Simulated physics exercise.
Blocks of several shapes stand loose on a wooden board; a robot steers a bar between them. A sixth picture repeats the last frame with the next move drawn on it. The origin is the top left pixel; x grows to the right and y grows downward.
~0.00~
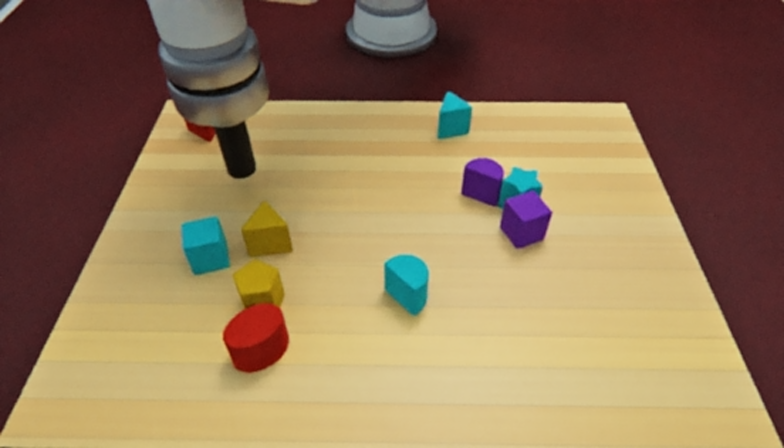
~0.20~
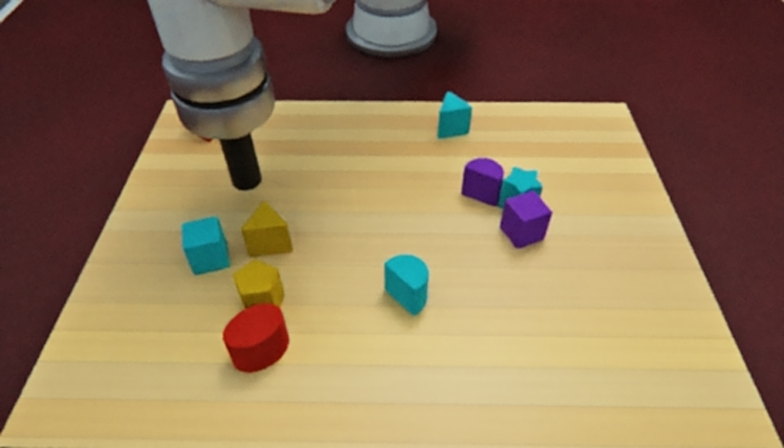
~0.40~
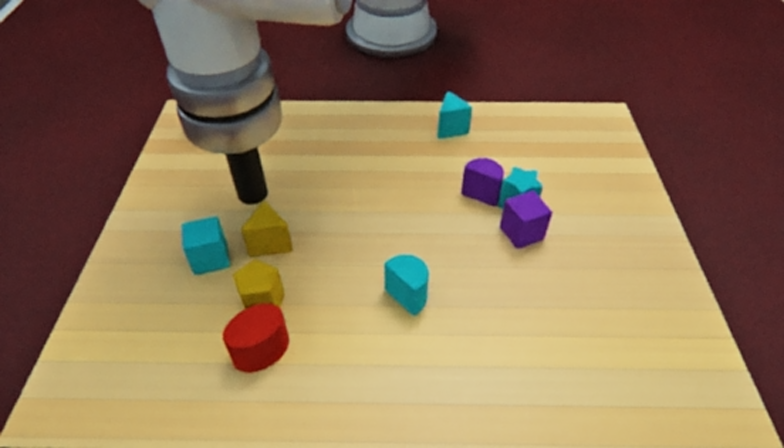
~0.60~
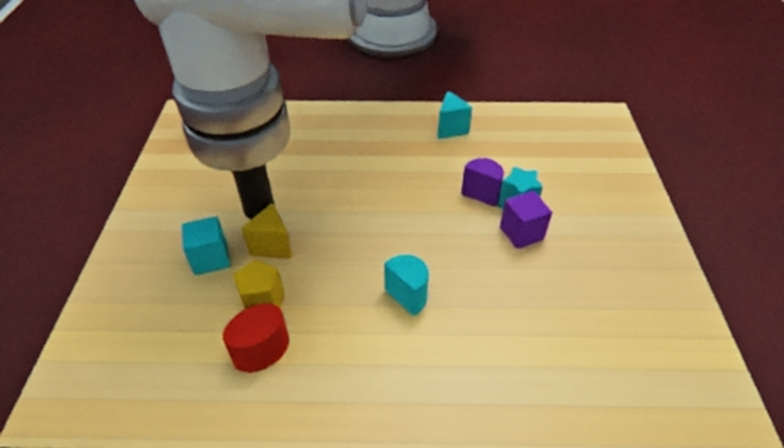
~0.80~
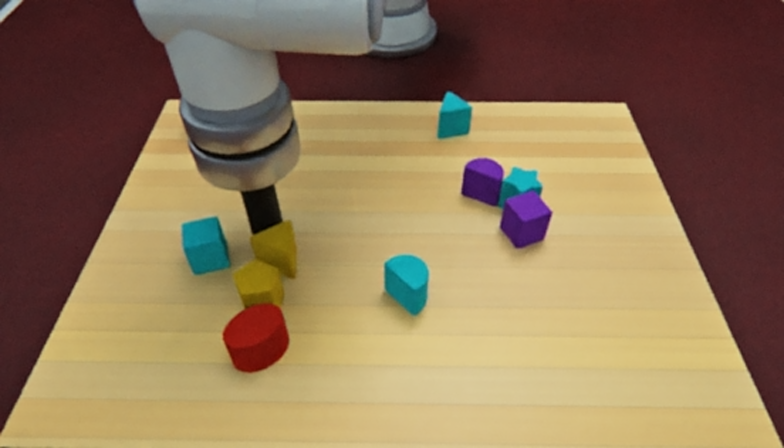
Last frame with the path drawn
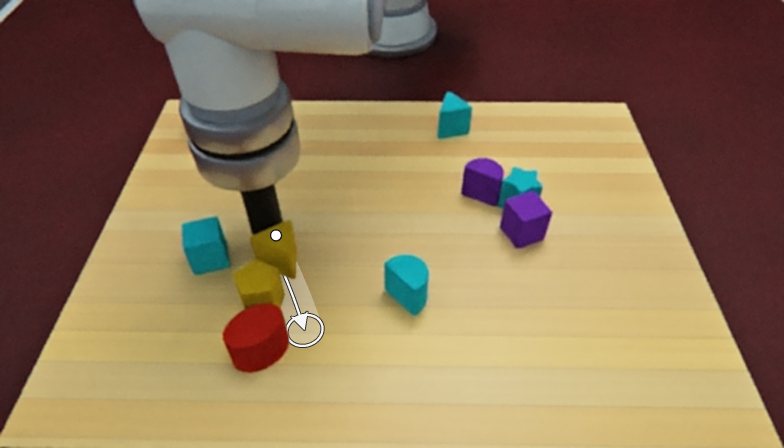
Robot arm lowering its black bar toward the viewer across a wooden board, nudging and turning a yellow triangular block slightly.
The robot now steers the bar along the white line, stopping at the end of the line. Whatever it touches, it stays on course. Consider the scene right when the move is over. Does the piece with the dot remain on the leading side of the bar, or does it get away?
It rides in front to the end.
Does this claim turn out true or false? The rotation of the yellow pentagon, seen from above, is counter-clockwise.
The statement is incorrect.
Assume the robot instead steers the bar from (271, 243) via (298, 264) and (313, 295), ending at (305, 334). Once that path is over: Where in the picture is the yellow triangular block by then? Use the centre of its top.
Pixel (310, 337).
Drawn move, straight from (271, 243) to (305, 330); the dot is on the yellow triangular block.
What follows on the original path. One third of the way, bar (279, 255); yellow pentagon (256, 279), turned 15° clockwise; yellow triangular block (291, 264), turned 15° clockwise.
Two thirds of the way, bar (290, 284); red elliptical block (250, 330); yellow pentagon (252, 288), turned 30° clockwise; yellow triangular block (302, 298), turned 30° clockwise.
At the end, bar (301, 316); turquoise four-sided block still; red elliptical block (249, 331); yellow pentagon (251, 289), turned 35° clockwise; yellow triangular block (316, 330).
